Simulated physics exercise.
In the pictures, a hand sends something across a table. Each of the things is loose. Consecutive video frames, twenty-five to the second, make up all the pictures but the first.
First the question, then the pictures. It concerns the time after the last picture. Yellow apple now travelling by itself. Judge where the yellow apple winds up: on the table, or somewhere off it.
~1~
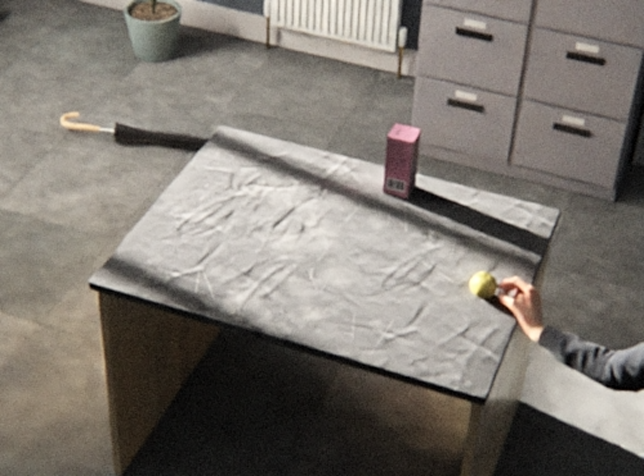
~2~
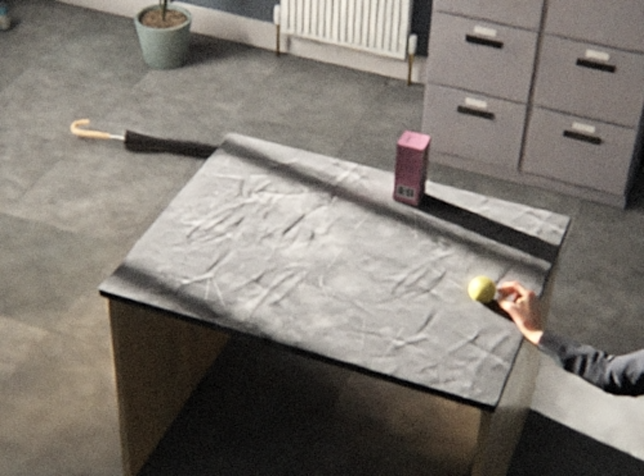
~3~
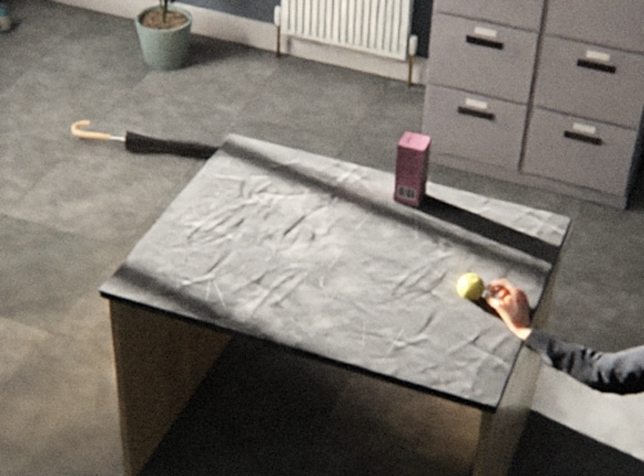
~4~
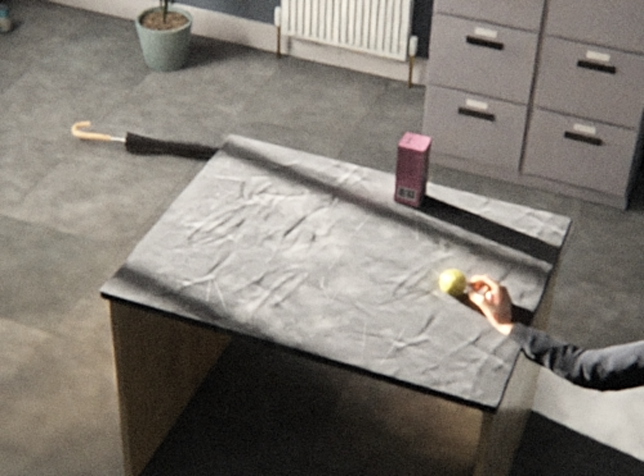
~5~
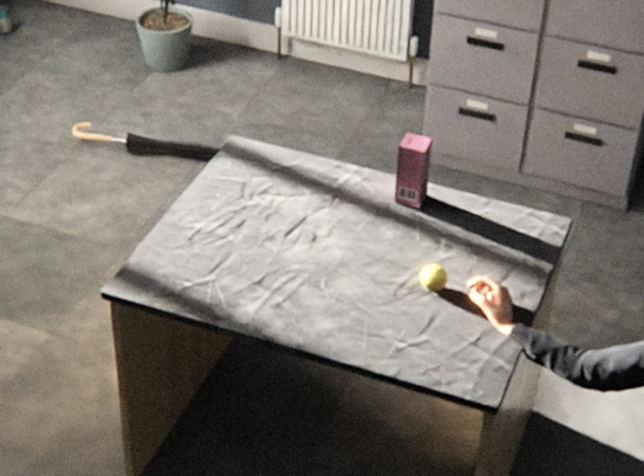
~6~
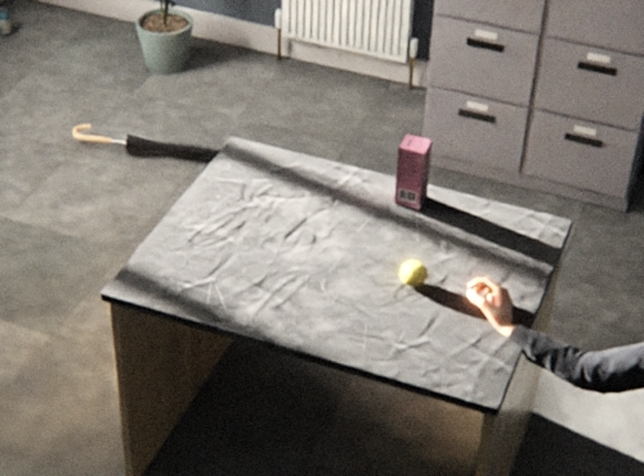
My guess is it loses the table altogether.
Then, 0.30 s on from there, yellow apple shifted well along near (280, 238).
Then, 0.60 s on from there, yellow apple shifted well along near (170, 209).
Then, 1.00 s on from there, yellow apple now off the table.
In the end, off the table, yellow apple.
